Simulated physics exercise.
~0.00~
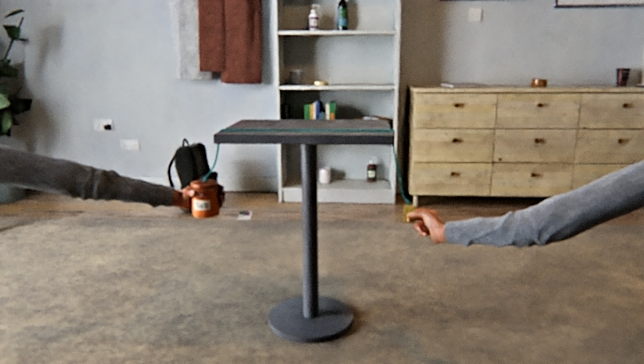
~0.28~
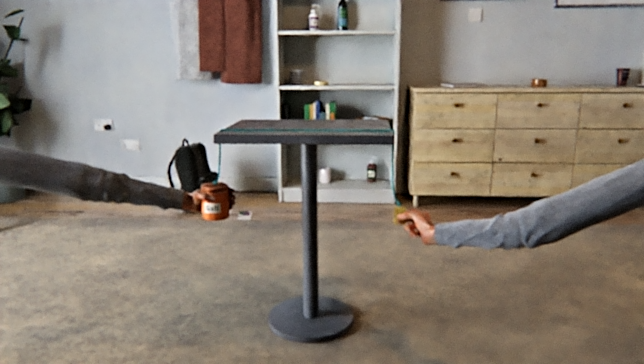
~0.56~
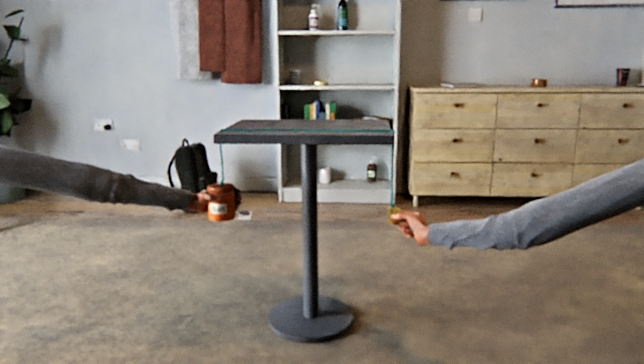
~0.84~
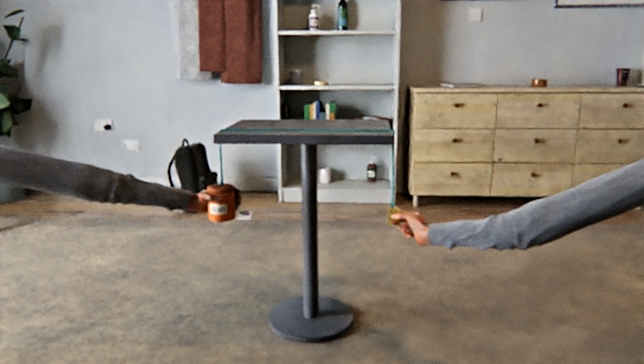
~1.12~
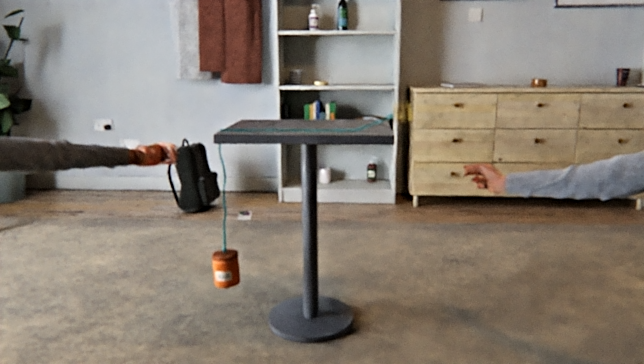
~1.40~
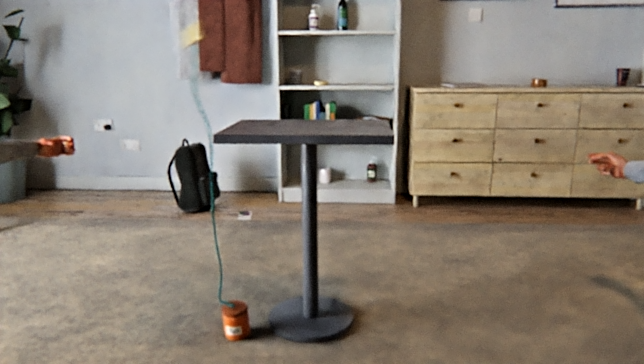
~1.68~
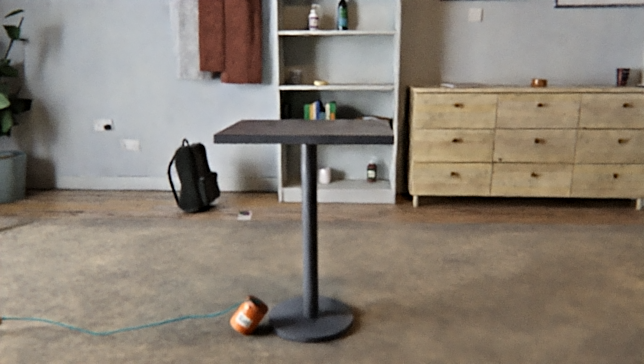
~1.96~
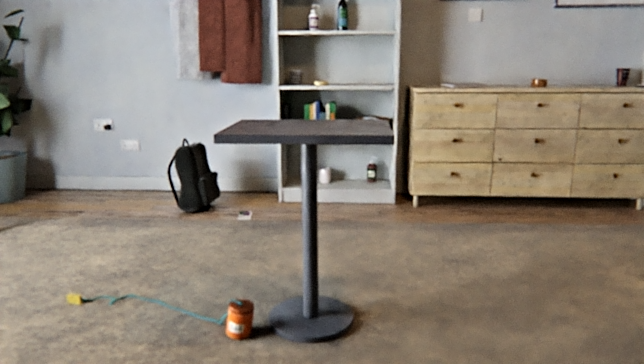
An orange jar, released by a hand, drops and drags a yellow matchbox over the table to the floor.
